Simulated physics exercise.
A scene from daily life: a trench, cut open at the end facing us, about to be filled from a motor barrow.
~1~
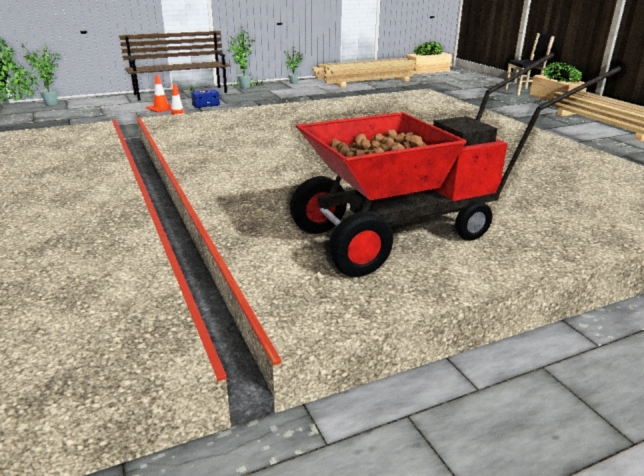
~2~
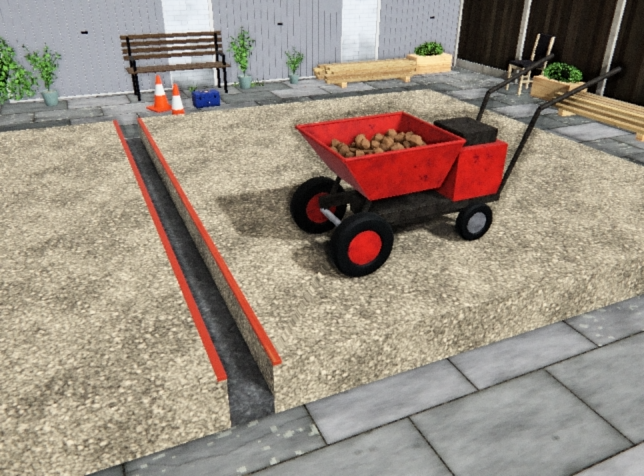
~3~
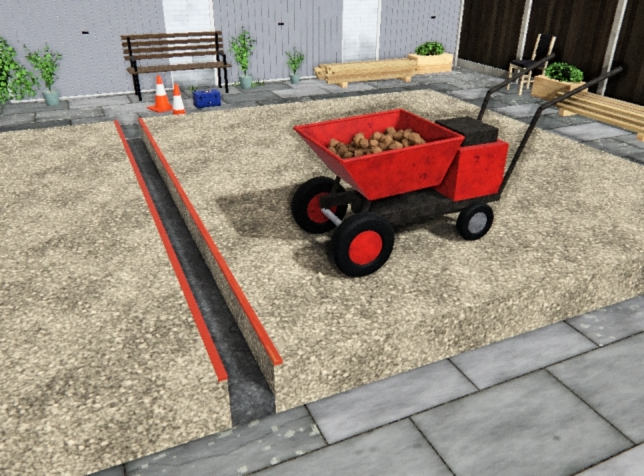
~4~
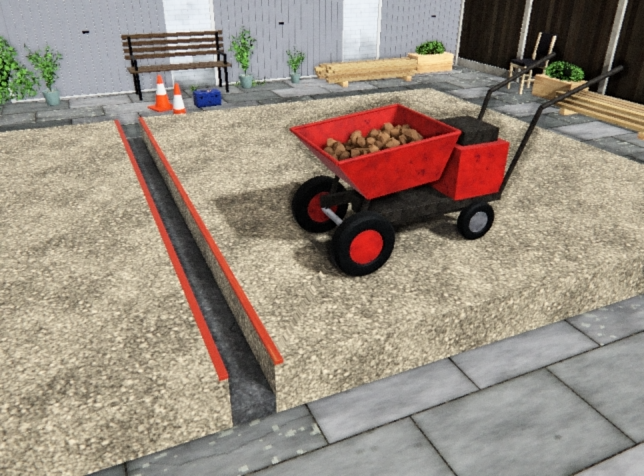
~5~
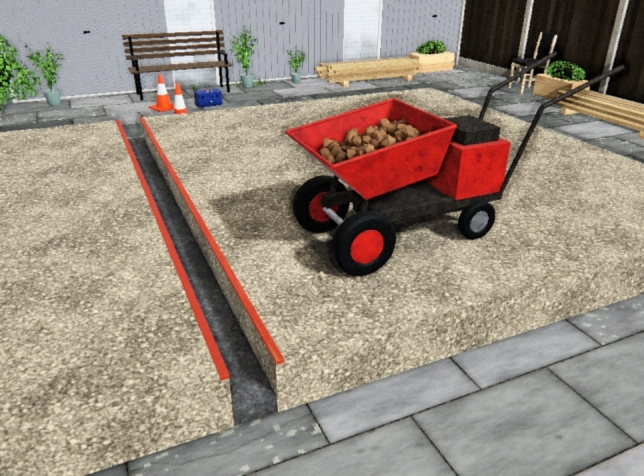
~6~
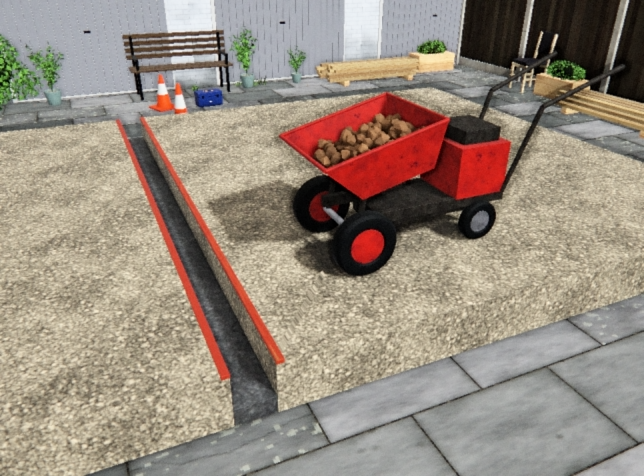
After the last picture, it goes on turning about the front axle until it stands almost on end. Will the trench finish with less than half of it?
No, more than half.
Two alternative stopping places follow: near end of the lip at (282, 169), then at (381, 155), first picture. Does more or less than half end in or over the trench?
To start, the lesser share; after that, the lesser share.
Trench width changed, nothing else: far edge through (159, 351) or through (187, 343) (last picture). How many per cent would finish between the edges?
You'd get 80 in a hundred the first time and 80 in a hundred the second.
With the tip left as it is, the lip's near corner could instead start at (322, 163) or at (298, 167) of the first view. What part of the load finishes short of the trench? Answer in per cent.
You'd get 0 in a hundred the first time and 0 in a hundred the second.
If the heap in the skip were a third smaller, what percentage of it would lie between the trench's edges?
My guess is some 70 in a hundred.
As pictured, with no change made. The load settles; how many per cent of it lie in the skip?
Near 0 %.
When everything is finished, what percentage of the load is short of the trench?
Share of load: Near 25 %.
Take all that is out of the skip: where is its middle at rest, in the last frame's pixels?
The centre settles at about (217, 291).
Soon after the last picture, skip tipped steeply; all in the skip.
A little later, skip tipped steeply; most in the skip; a small part short of the trench; a stray few in or heaped over the trench; a stray few falling.
Later still, skip tipped right over; a small part in the skip; about a quarter short of the trench; about two thirds in or heaped over the trench; a stray few beyond it.
By the end, skip tipped right over; about a quarter short of the trench; most in or heaped over the trench; a stray few beyond it.
